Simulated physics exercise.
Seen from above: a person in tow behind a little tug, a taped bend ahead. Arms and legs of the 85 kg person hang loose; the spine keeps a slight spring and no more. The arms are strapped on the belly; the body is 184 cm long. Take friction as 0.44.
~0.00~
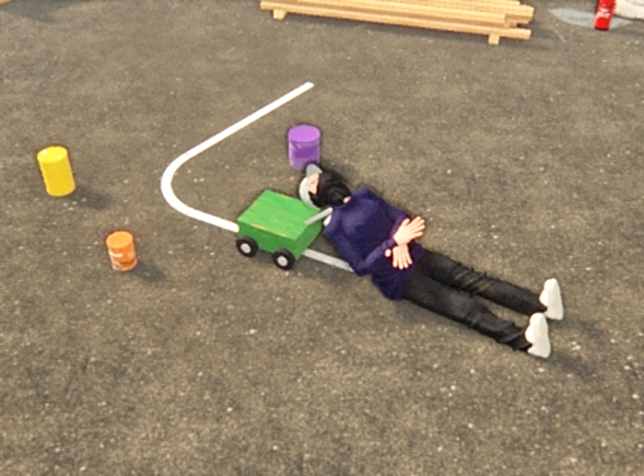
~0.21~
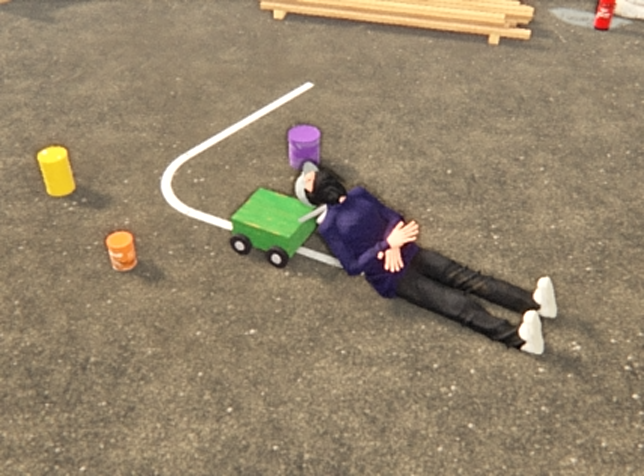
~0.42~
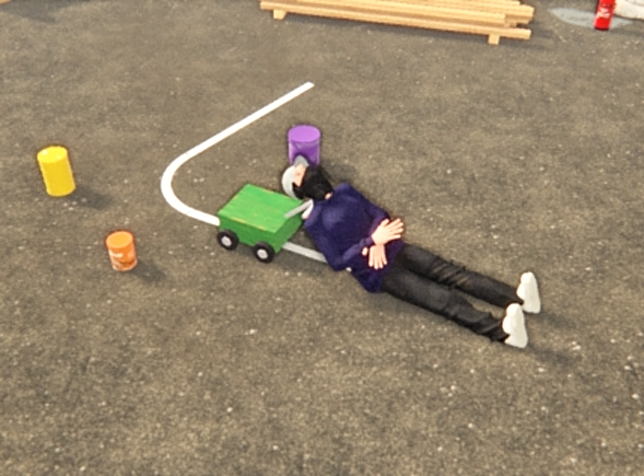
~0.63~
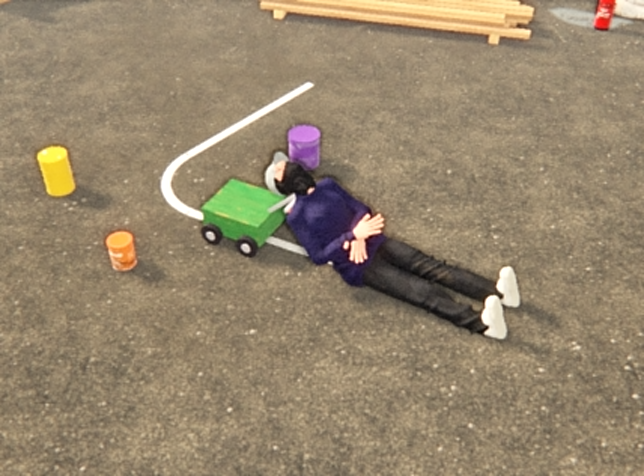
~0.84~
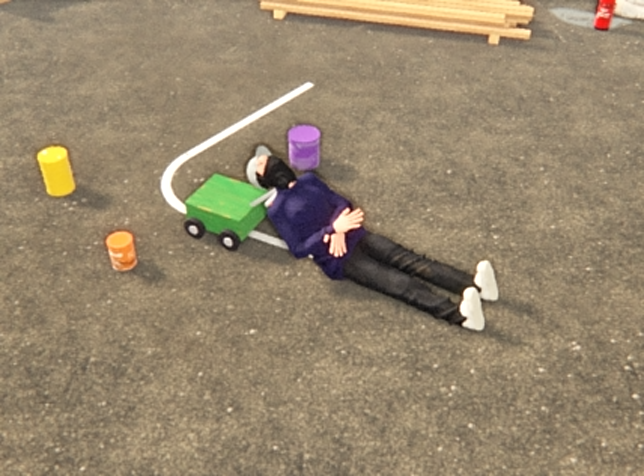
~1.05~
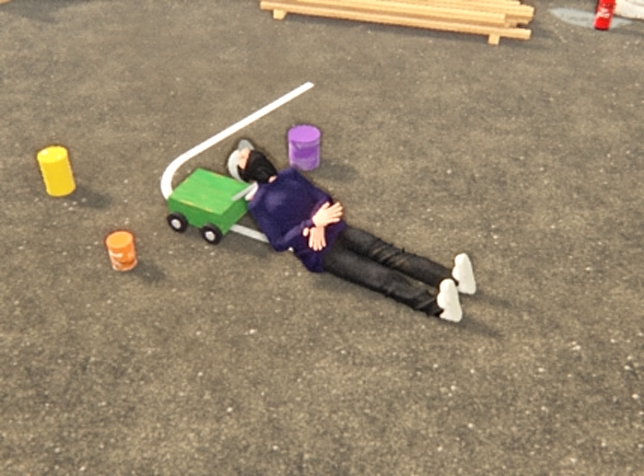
A person lying face up being towed slowly leftward by a small green cart along a white line, past a purple bucket.
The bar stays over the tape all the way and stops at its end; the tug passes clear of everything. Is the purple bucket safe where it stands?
Here the purple bucket stays put.
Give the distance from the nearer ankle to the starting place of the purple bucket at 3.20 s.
About 90 cm.
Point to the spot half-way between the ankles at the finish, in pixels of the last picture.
At about (239, 148).
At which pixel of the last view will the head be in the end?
Near (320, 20).
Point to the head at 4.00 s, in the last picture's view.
Around (243, 60).
After 2.40 s the purple bucket is where it stood, near (304, 148) in the last picture's view; the nearer ankle is 106 cm from that spot.
After 3.20 s the purple bucket is where it stood, near (304, 148) in the last picture's view; the yellow bin where it stood; the nearer ankle is 90 cm from that spot.
After 4.00 s the purple bucket is where it stood, near (304, 148) in the last picture's view; the yellow bin where it stood; the nearer ankle is 78 cm from that spot.
After 4.80 s the purple bucket is where it stood, near (304, 148) in the last picture's view; the nearer ankle is 55 cm from that spot.
After 5.7 s, purple bucket stays put; yellow bin stays put; orange can stays put.
